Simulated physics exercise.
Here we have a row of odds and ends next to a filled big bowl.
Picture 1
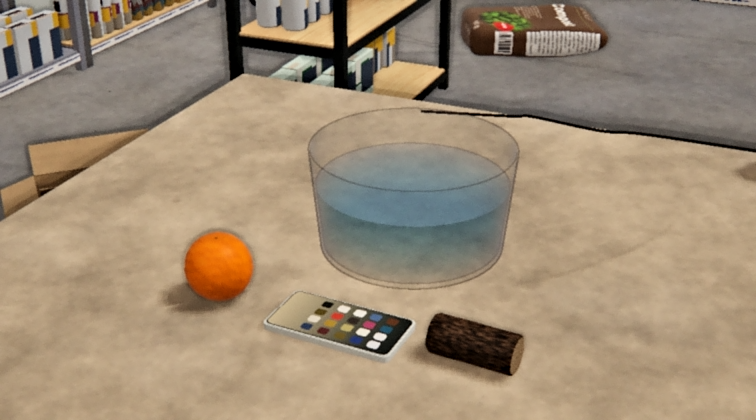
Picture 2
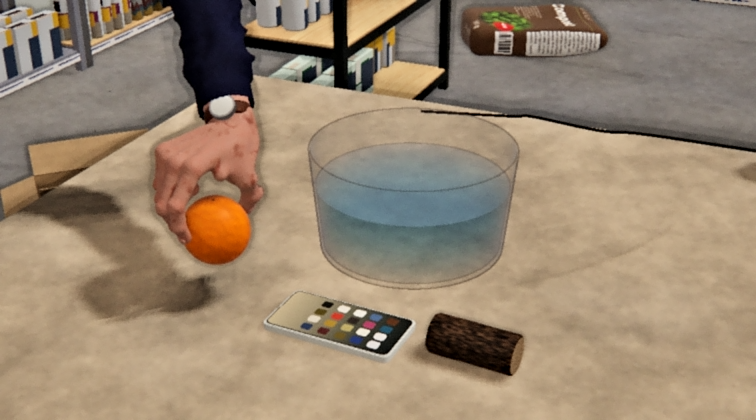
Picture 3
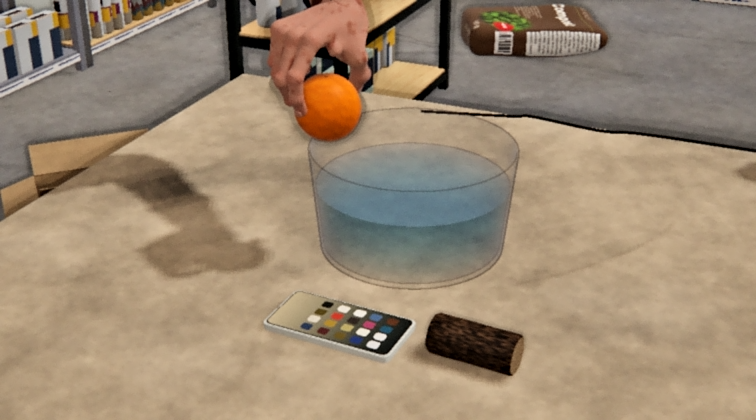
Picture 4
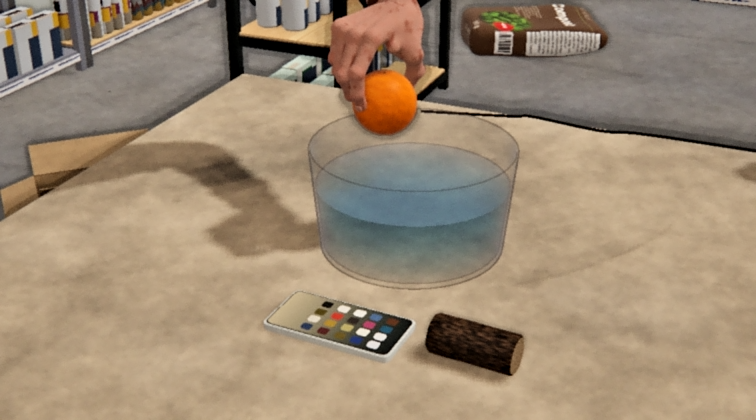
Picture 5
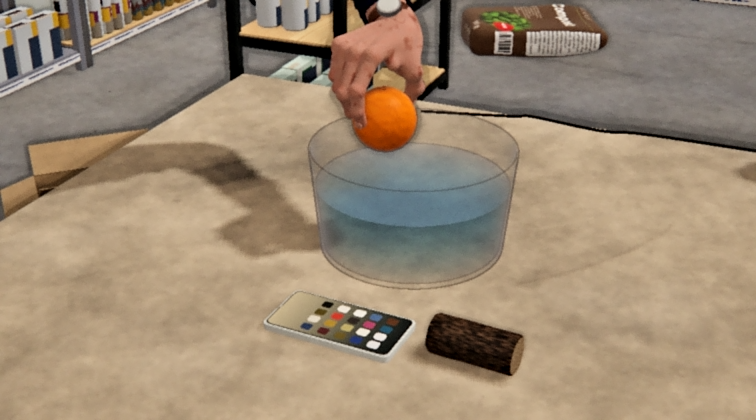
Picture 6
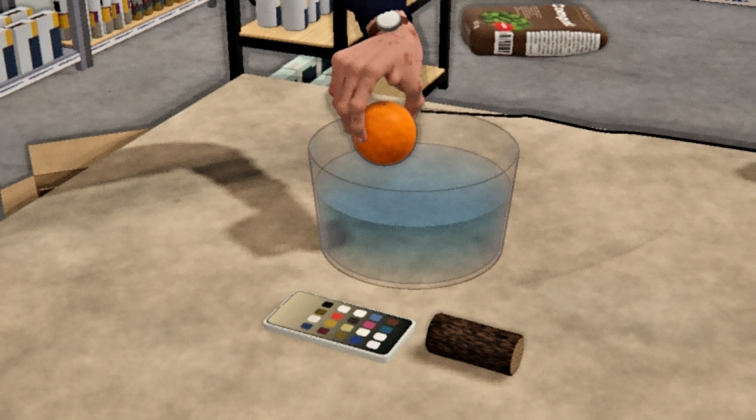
A hand lifts the orange, carries it right, and lowers it over a bowl of water.
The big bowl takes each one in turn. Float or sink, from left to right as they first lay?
Afloat; under; afloat.
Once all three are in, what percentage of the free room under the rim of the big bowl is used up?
By my reckoning, 18 percent.
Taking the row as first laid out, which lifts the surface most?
That would be the far-left body.
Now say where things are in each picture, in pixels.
The row from the left; orange (219, 267); phone (340, 325); piece of branch (474, 344), in the first frame.
A hand picks up the orange; orange (216, 230); piece of branch (474, 344), in the second frame.
It is carried over; orange (327, 108); phone (340, 325), in the third frame.
It is above the big bowl; orange (384, 103); piece of branch (474, 344), in the fourth frame.
It comes down; orange (384, 119); phone (340, 325), in the fifth frame.
It is just over the surface; orange (384, 133); phone (340, 325); piece of branch (474, 344), in the sixth frame.
Shortly, the orange bobs at the top.
Then, the phone ends at the bottom.
At the finish, the piece of branch bobs at the top; afloat, orange and piece of branch.
